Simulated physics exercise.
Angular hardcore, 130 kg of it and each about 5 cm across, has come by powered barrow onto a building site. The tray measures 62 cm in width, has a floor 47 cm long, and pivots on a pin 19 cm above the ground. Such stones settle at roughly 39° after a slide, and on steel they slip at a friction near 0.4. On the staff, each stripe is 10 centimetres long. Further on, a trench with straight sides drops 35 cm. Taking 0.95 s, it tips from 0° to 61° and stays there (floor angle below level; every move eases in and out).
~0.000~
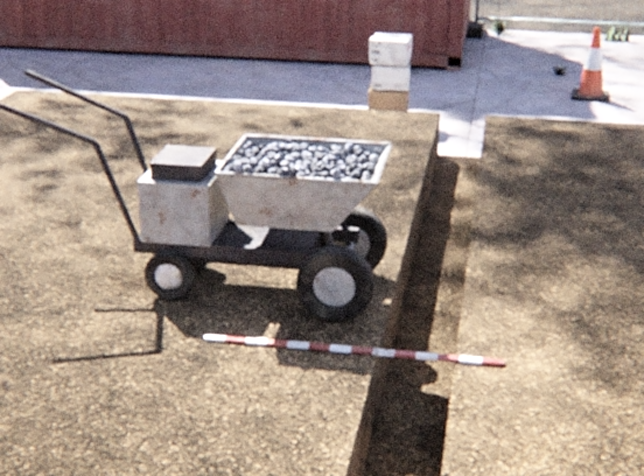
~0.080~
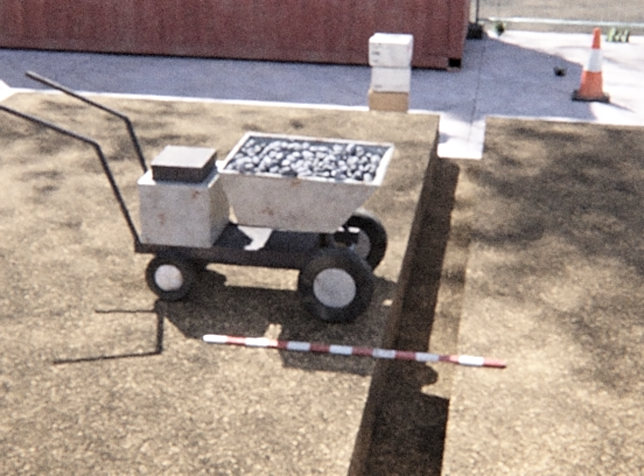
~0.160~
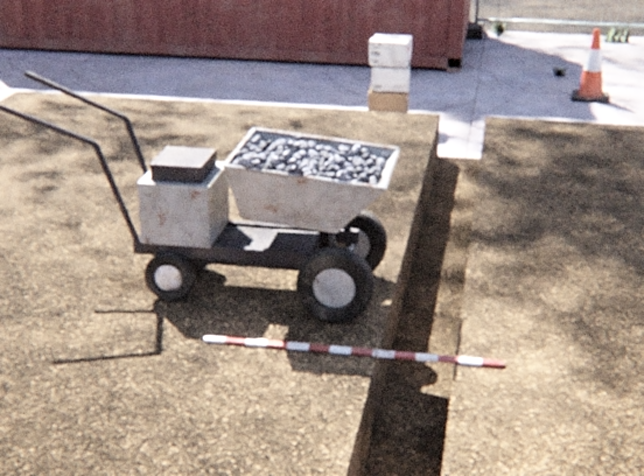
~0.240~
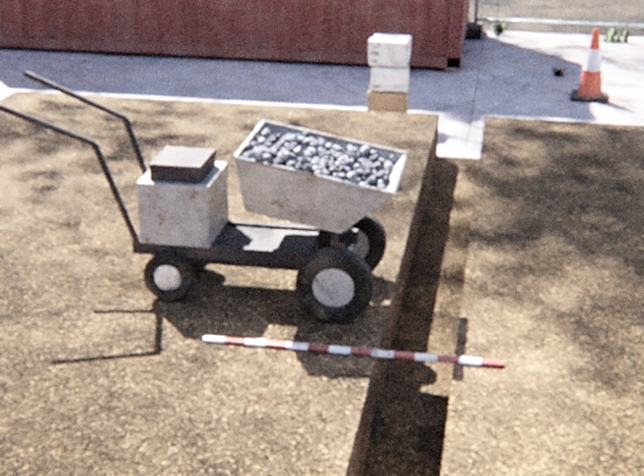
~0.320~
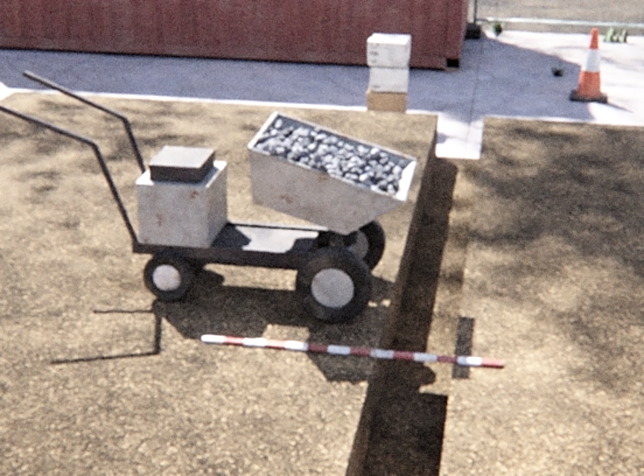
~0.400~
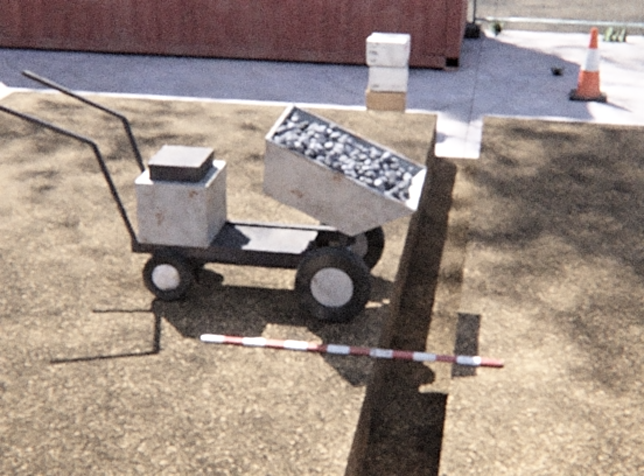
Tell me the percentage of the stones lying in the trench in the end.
Close to 9 %.
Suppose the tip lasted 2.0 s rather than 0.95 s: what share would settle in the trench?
Probably about 15 in a hundred.
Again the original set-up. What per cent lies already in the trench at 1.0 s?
Roughly 0% by that time.
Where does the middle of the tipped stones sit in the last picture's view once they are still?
About (494, 307).
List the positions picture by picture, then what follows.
In the first frame, the tray is at 0°, its lip at (376, 184); the top of the load is at (289, 150).
In the second frame, the tray is at 1°, its lip at (379, 186); the top of the load is at (291, 150); the stones move at 0.2 m/s on average.
In the third frame, the tray is at 5°, its lip at (385, 189); the top of the load is at (284, 147); the stones move at 0.5 m/s on average.
The fourth frame shows lip at (394, 194), floor tilted 10°, highest stones at (277, 140); the stones move at 0.6 m/s on average.
The fifth frame shows lip at (404, 202), floor tilted 16°, highest stones at (284, 132); the stones move at 0.8 m/s on average.
The sixth frame shows lip at (415, 211), floor tilted 23°, highest stones at (294, 124); the stones move at 0.8 m/s on average.
After 0.7 s the floor is at 51°; 100 % in the tray; the foremost stones are at (443, 224).
After 1.0 s the floor is at 61°; 87 % in the tray, 1 % in the trench, 12 % past the trench; the foremost stones are at (513, 313).
After 1.4 s the floor is at 61°; 63 % in the tray, 1 % in the trench, 36 % past the trench; the foremost stones are at (597, 304).
After 3.3 s the floor is at 61°; 52 % in the tray, 9 % in the trench, 39 % past the trench; the foremost stones are past the picture's edge.
